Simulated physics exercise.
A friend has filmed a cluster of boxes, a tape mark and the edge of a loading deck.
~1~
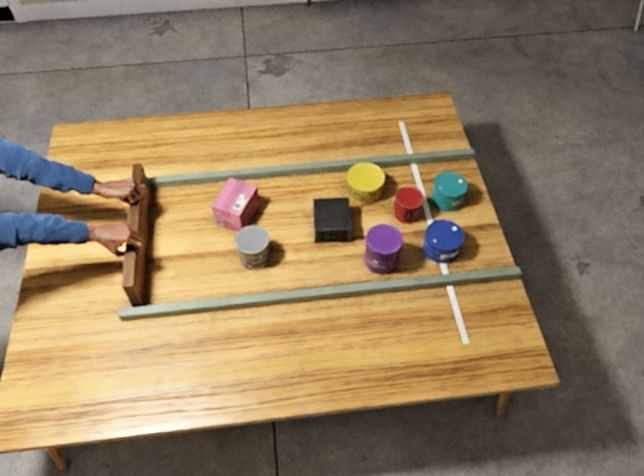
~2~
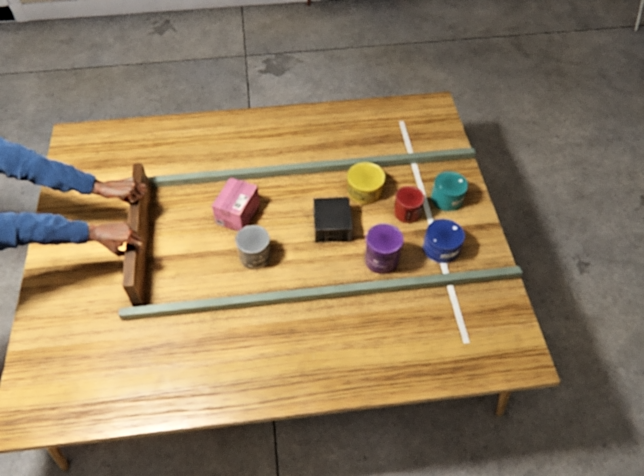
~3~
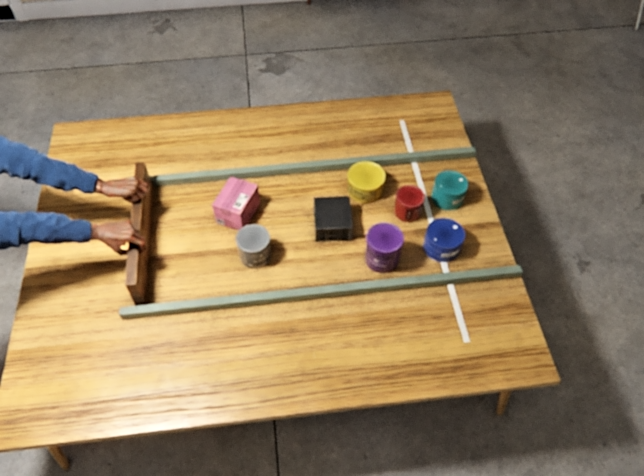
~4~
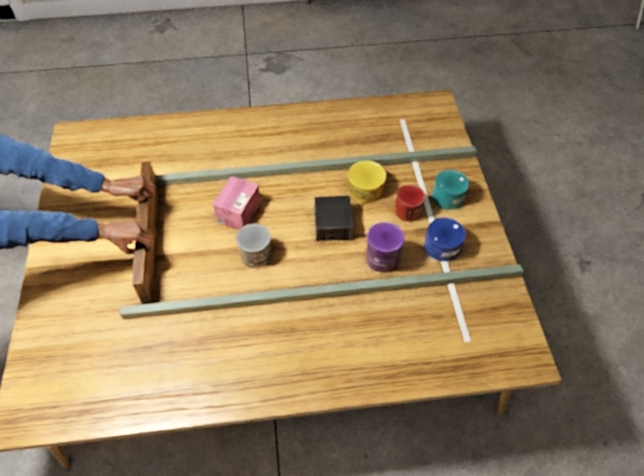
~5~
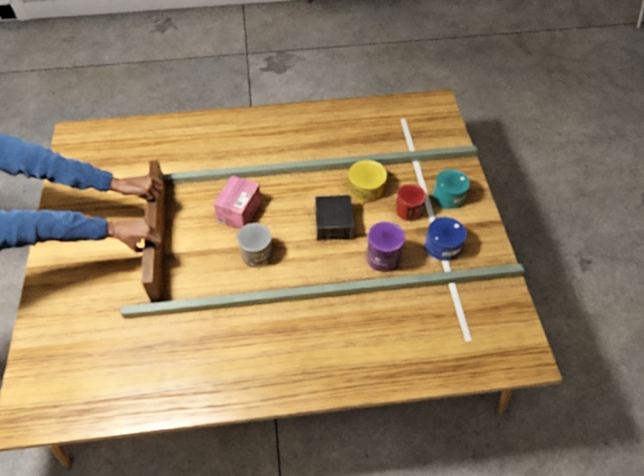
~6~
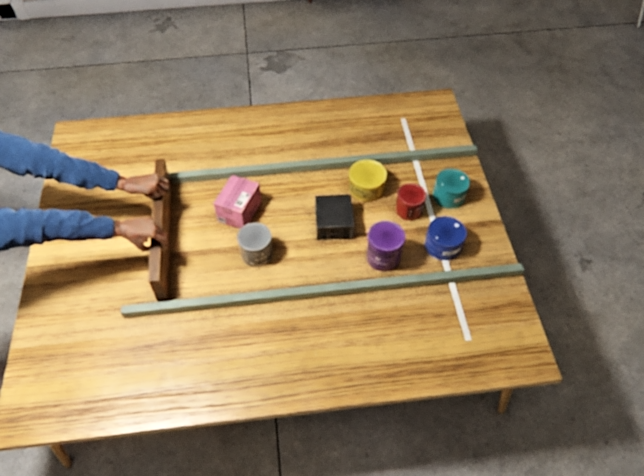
On a wooden table, two hands slowly pushing a brown plank rightward between green rails, the pails and boxes staying still.
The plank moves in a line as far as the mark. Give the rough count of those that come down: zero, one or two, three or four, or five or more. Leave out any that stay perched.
The number that fall off is one or two.
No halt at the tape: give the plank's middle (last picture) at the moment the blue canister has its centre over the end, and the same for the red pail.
About (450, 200), and (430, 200) for the other.
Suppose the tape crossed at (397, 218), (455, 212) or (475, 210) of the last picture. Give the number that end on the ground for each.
Try by try, 0, 4 and 5.
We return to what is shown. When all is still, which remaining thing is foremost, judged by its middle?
It is the red pail.
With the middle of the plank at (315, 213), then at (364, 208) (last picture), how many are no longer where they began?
3 and 7.
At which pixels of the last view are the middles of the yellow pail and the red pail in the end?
Near (467, 165) and (491, 182).
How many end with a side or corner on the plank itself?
In contact: 3.
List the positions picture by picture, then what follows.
Turquoise canister (449, 192); blue canister (443, 242); red pail (408, 205); plank (138, 233); tape (429, 218), in the first picture.
Blue canister (443, 241); pink parcel (237, 205), in the second picture.
Red pail (409, 204); purple pail (384, 248), in the third picture.
Turquoise canister (450, 190); grey pail (255, 246), in the fourth picture.
Blue canister (445, 239); black crate (334, 218), in the fifth picture.
Turquoise canister (451, 188); blue canister (445, 238); red pail (410, 202); plank (161, 228); tape (431, 214), in the sixth picture.
Soon after, none off yet; turquoise canister at rest near (451, 188); blue canister at rest near (445, 238); red pail at rest near (410, 202).
After that, none off yet; turquoise canister at rest near (451, 188); blue canister at rest near (445, 238); red pail displaced a little near (417, 200).
In the end, the number that fall off is one or two; gone, turquoise canister.
